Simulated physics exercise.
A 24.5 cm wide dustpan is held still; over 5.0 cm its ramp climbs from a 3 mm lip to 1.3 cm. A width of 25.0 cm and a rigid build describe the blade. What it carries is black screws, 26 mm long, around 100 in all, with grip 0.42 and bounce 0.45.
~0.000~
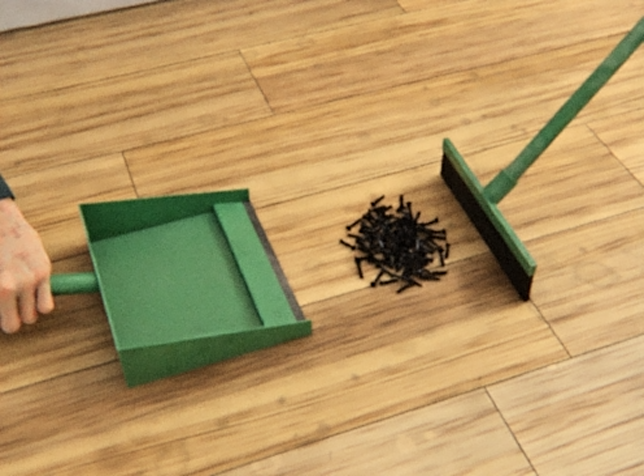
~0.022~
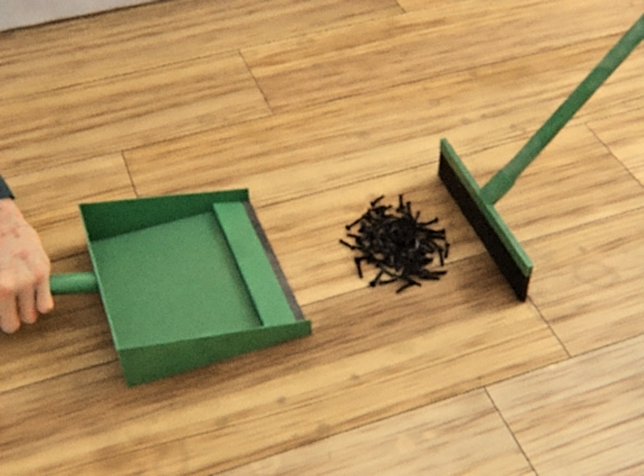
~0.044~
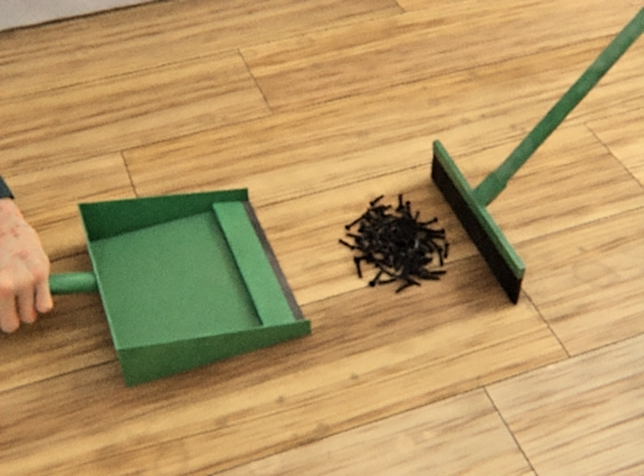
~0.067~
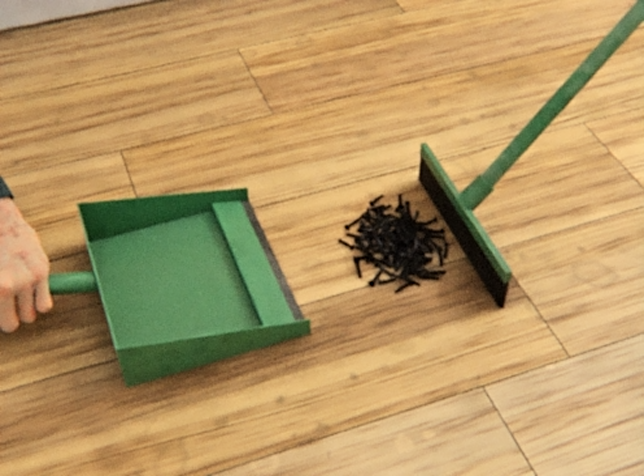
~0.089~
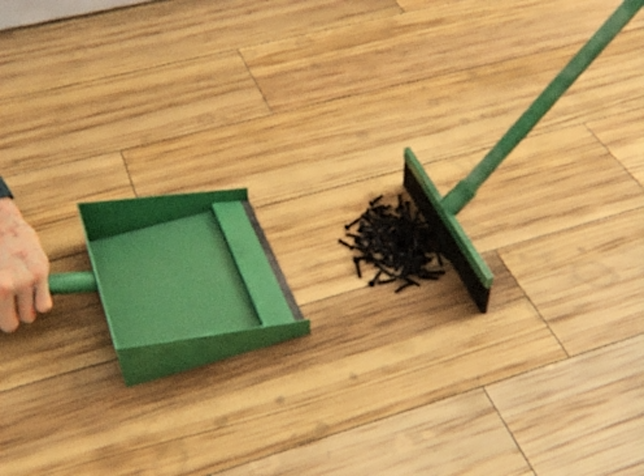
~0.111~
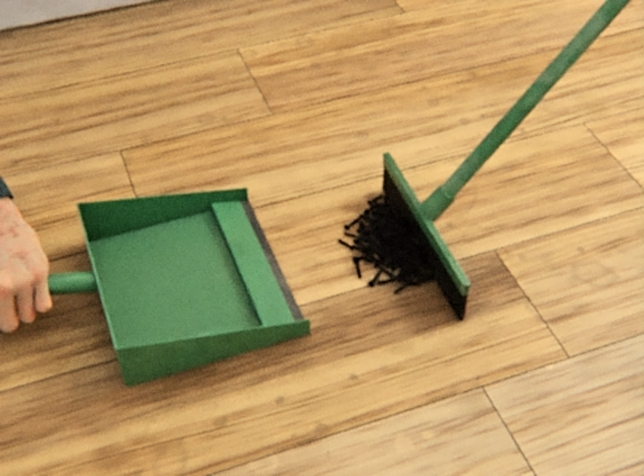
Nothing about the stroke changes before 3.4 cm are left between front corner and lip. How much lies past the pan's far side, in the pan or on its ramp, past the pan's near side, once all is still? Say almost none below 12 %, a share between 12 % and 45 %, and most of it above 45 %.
Result: Far side: A tiny fraction; pan: A large fraction; near side: A tiny fraction.
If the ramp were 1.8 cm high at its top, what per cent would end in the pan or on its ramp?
Around 55 per cent.
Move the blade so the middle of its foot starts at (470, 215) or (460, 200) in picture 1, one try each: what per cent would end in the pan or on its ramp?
Around 70 percent, then around 65 percent.
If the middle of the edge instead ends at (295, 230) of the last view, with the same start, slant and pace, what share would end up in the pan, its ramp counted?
Roughly 60 percent.
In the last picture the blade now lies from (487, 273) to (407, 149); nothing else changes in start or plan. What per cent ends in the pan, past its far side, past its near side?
Final per cent - pan 30, far 0, near 0.
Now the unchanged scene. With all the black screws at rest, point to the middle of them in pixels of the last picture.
(262, 273) or so.
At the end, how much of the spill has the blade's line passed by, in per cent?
About 0 per cent.
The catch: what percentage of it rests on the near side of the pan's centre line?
Something like 60 per cent of the catch.
Then, at 0.18 s, middle of the blade 9 cm from the lip; 0 % over the lip, far side 0 %, near side 0 %.
Then, at 0.22 s, middle of the blade 5 cm from the lip; 0 % over the lip, far side 0 %, near side 5 %.
After 0.41 s, middle of the blade 4 cm from the lip; 70 % over the lip, far side 0 %, near side 5 %.
In the end, at 1.4 s, far side 0 %, pan 65 %, near side 5 %, in front of the lip or behind the blade 30 %.
